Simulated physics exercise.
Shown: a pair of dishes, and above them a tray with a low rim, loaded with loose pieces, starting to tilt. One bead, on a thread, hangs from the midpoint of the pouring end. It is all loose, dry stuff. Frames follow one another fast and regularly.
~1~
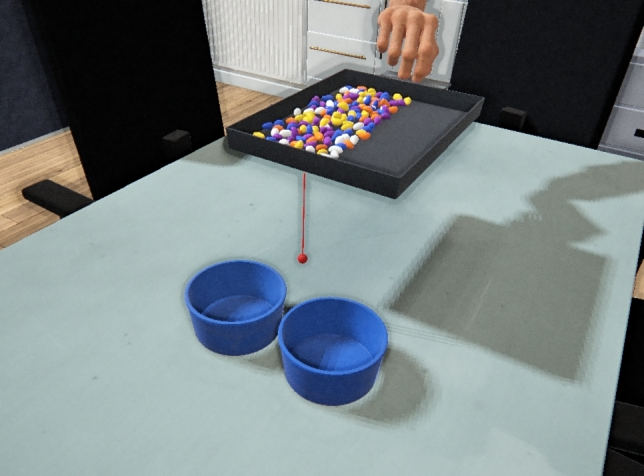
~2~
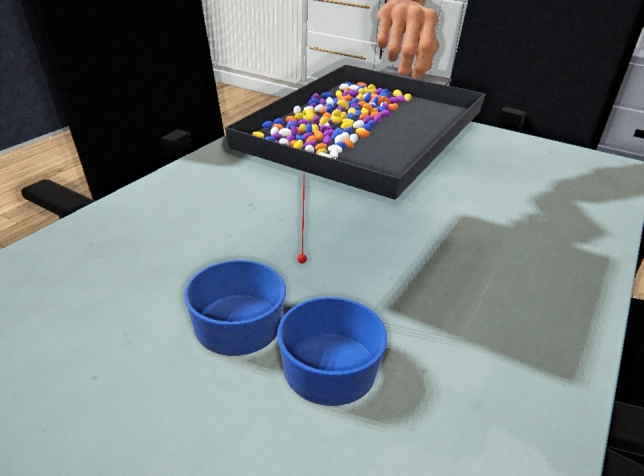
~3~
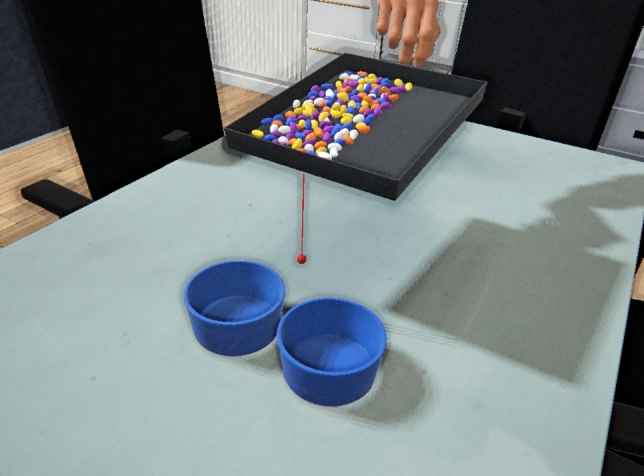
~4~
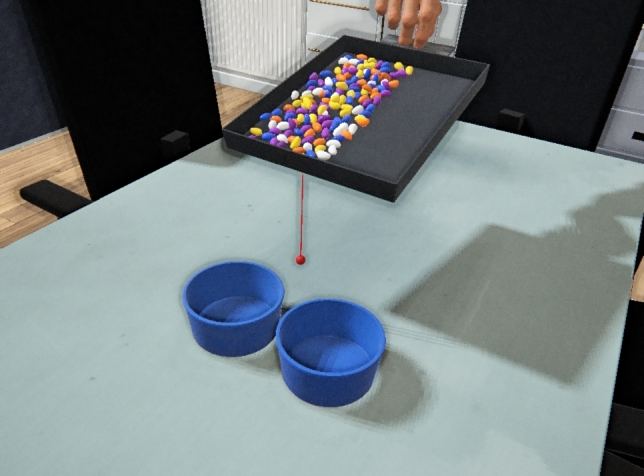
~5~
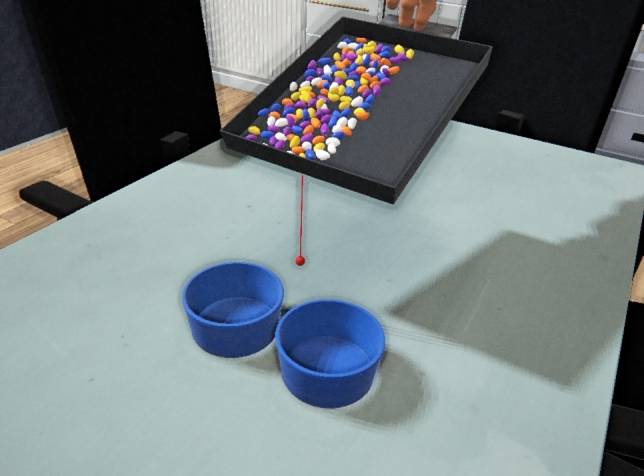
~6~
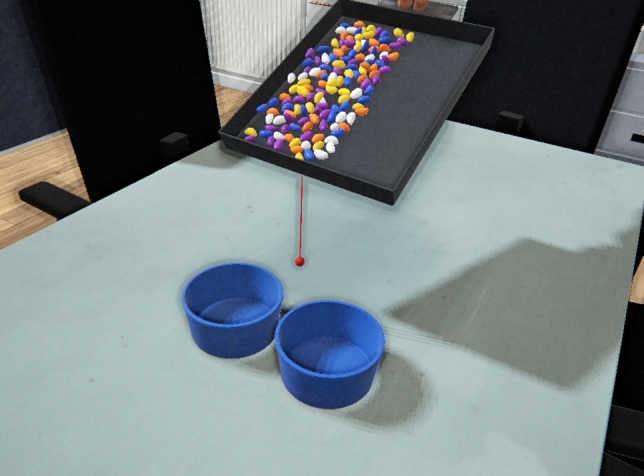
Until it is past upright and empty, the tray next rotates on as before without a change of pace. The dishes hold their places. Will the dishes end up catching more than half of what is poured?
Yes.
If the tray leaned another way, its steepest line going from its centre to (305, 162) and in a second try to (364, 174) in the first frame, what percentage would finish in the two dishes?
Lab note: Try one about 80 %, try two 50 %.
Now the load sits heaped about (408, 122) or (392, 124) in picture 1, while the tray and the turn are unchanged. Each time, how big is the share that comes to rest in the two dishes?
Around 90 then around 80 per cent.
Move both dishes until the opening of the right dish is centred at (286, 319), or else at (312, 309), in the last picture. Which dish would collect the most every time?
First try, the rightmost dish; second try, the rightmost dish.
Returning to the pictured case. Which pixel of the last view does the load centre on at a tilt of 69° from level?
In the last view, the load is centred close to (298, 146).
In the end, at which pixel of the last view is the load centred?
I'd put the middle somewhere around (261, 336).
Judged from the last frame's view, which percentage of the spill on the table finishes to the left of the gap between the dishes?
Some 50 %.
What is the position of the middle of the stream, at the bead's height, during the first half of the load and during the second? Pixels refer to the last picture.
Initially about (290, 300); subsequently about (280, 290).
Shortly afterwards, tray tipped steeply; all but a few on the tray; only a few in the air.
Next, tray tipped past a quarter turn; the bulk on the tray; a little in the right dish; a little in the left dish; only a few outside both; a little in the air.
Some moments later, tray tipped past a quarter turn; near a third in the right dish; near half in the left dish; a little outside both.
In the end, tray tipped past a quarter turn; near a third in the right dish; near half in the left dish; a little outside both.
